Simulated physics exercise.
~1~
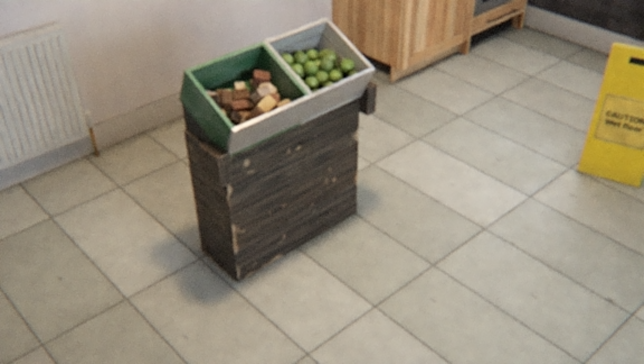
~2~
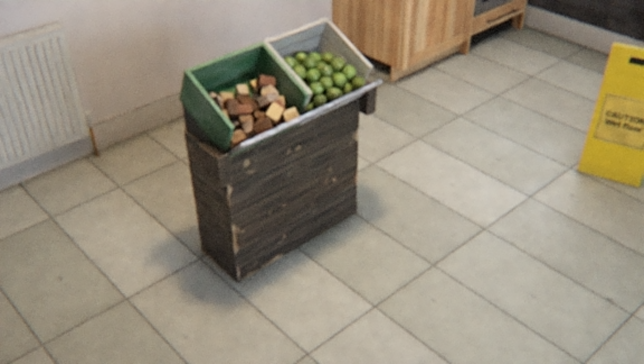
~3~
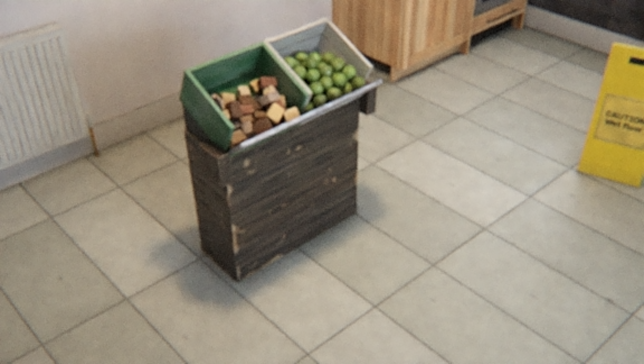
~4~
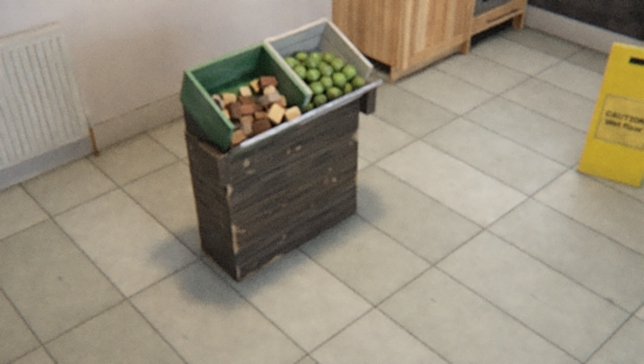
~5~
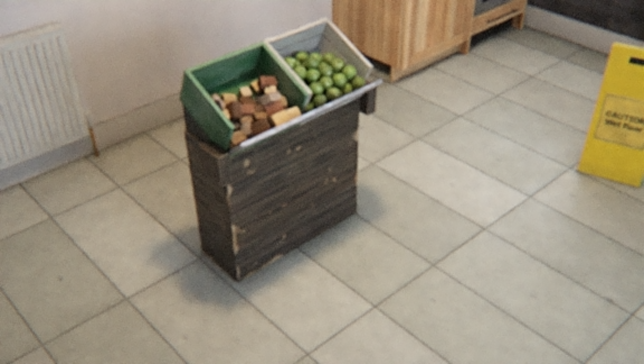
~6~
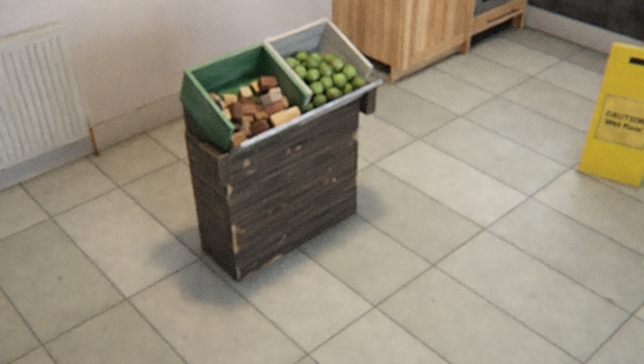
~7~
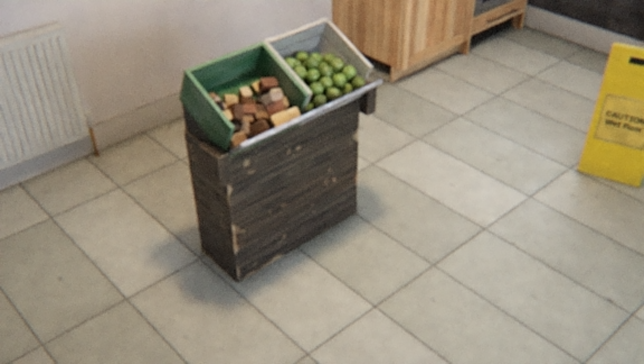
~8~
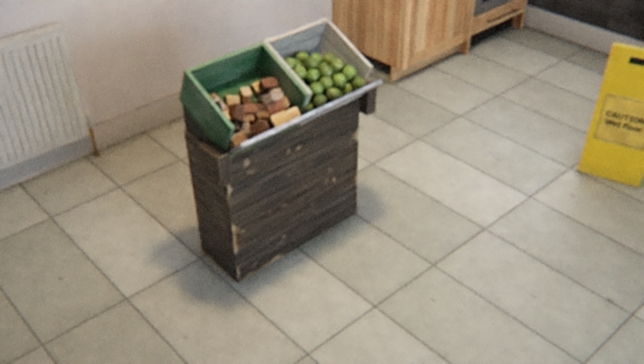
Wooden blocks in reddish brown and tan shift and resettle in a green bin, beside a pale grey-white bin of green apples, both tilted on top of a dark wooden plank stand. The view looks down from above at a room with grey floor tiles, a white radiator at the left, wooden cabinets behind and a yellow caution sign at the right. At first the blocks and apples settle toward the front of their bins. A few blocks then change position slightly while the apples stay almost still. At the end both loads rest in their bins, and nothing has fallen to the floor.
